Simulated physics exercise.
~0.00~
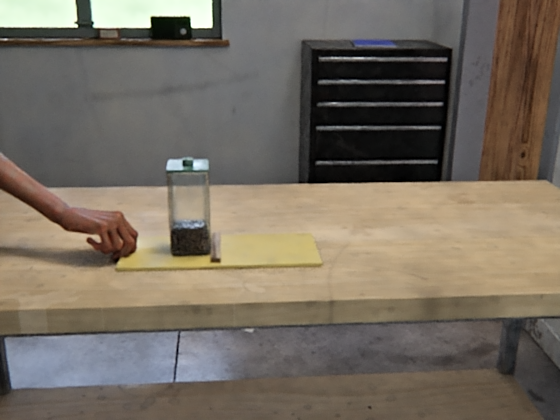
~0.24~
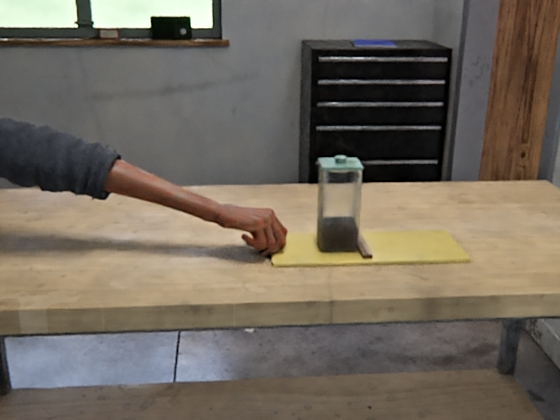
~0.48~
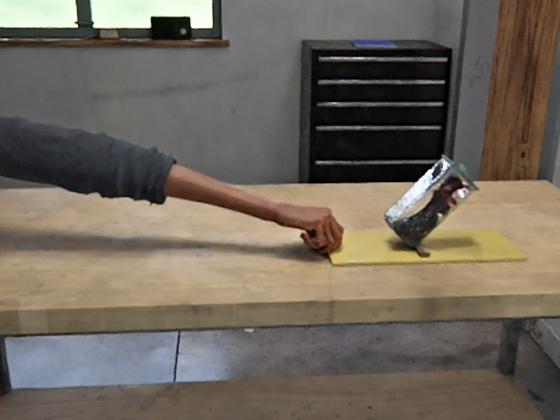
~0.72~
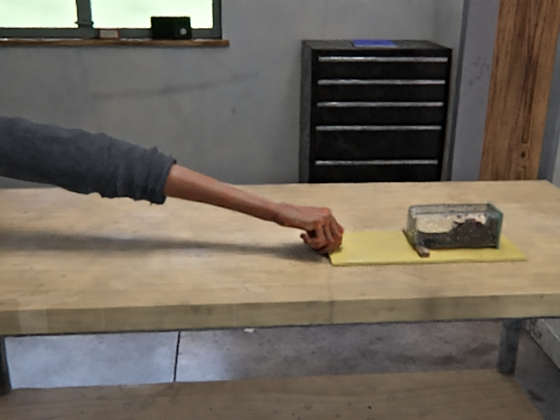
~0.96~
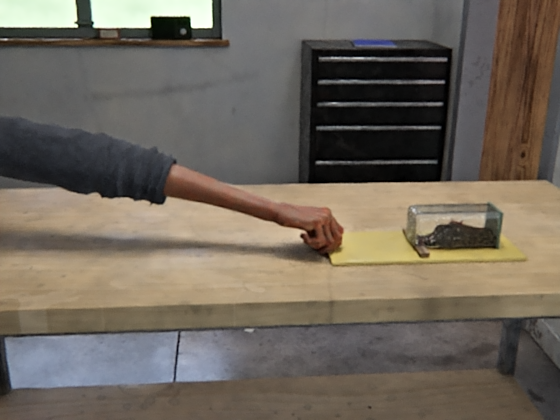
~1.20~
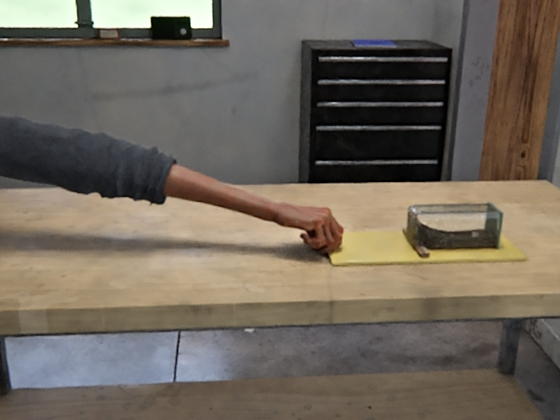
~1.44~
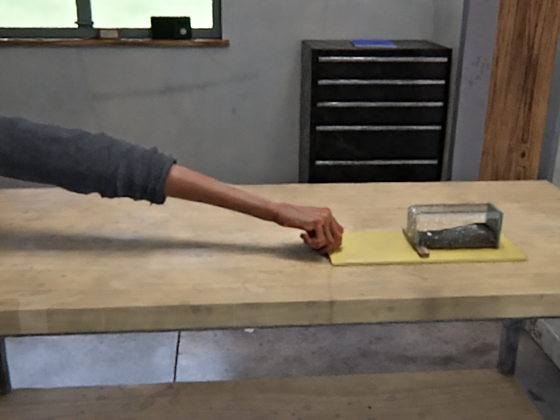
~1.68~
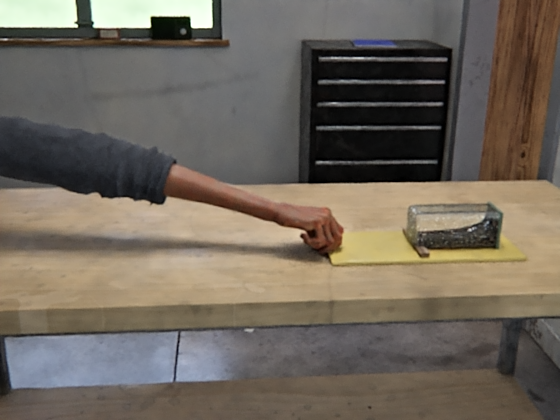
On a workshop bench, a hand slides a yellow board rightward until its half-filled clear bottle topples and stays on its side.
